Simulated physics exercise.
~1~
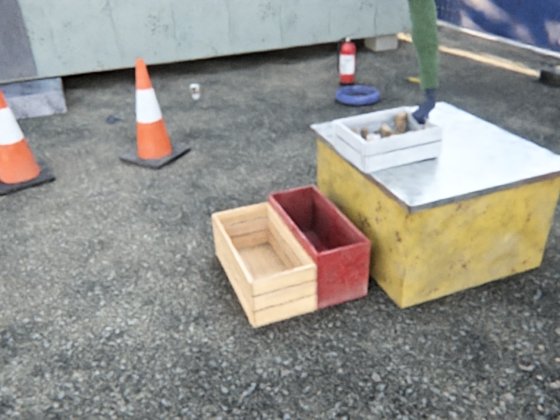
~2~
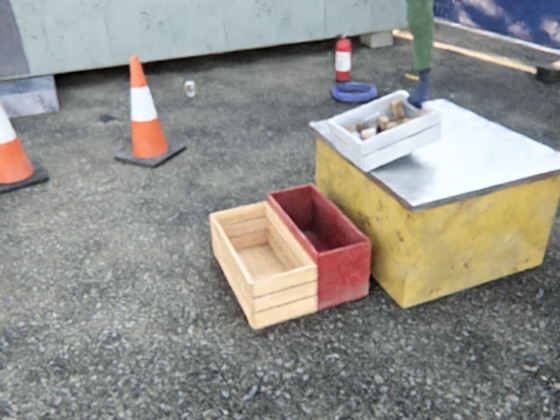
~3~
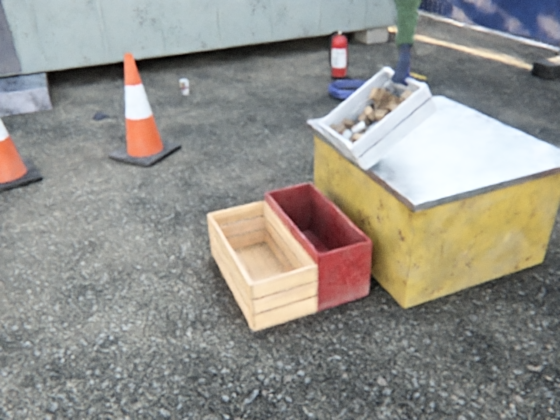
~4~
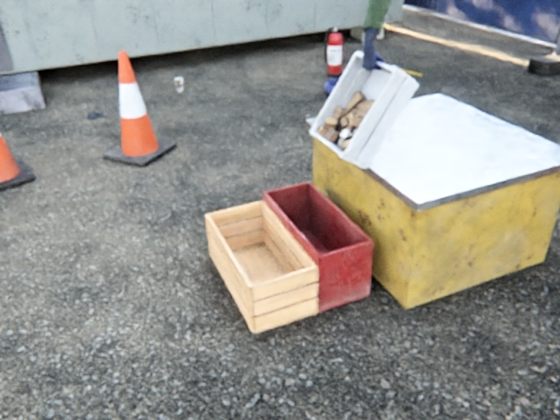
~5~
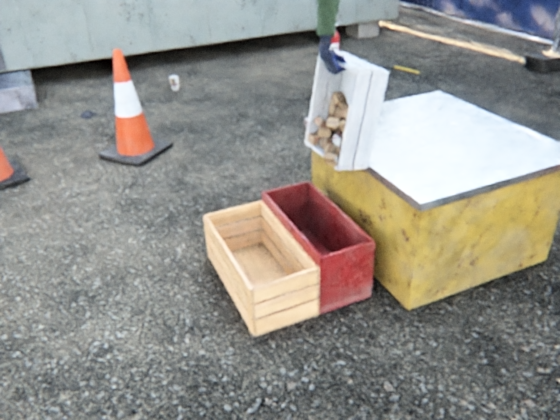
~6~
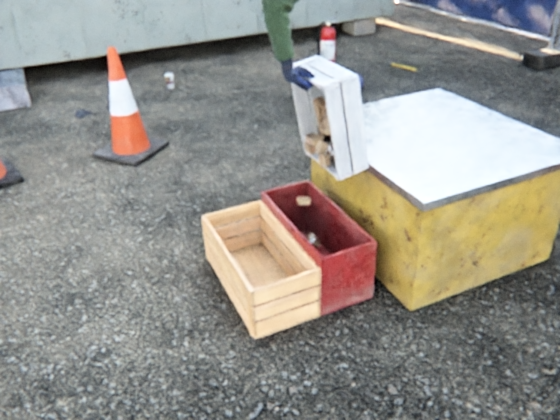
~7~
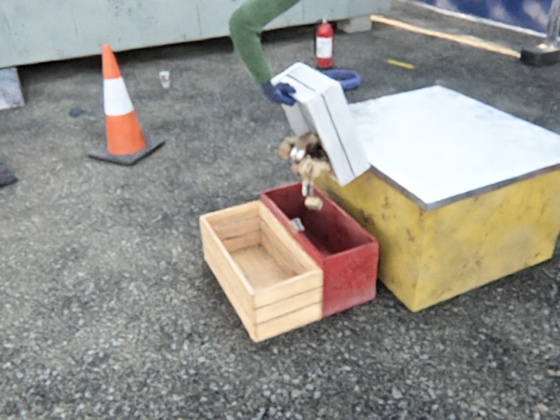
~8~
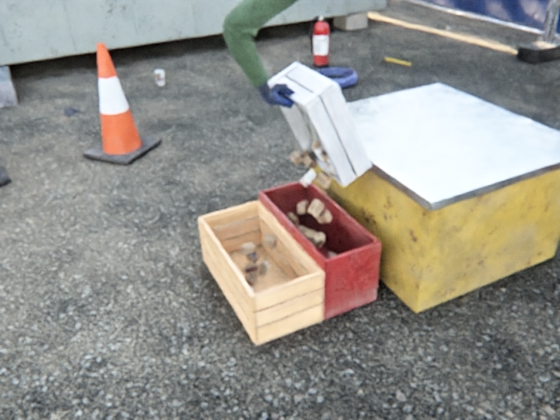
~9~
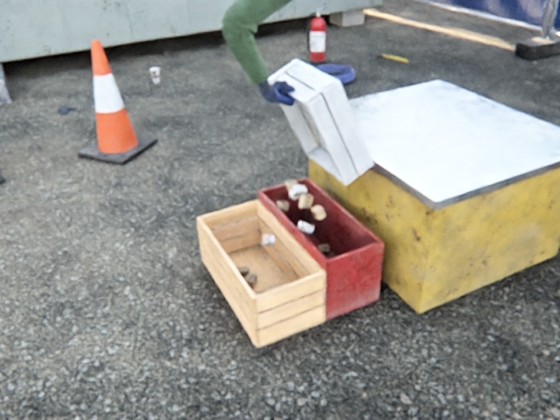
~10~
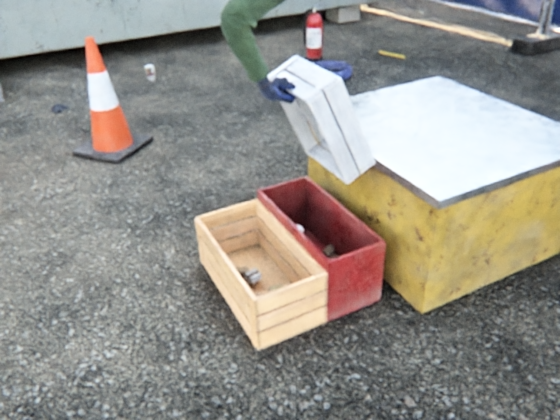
Gloved hand tipping a white crate on a yellow bench, spilling small pieces into a red trough and wooden tub below.
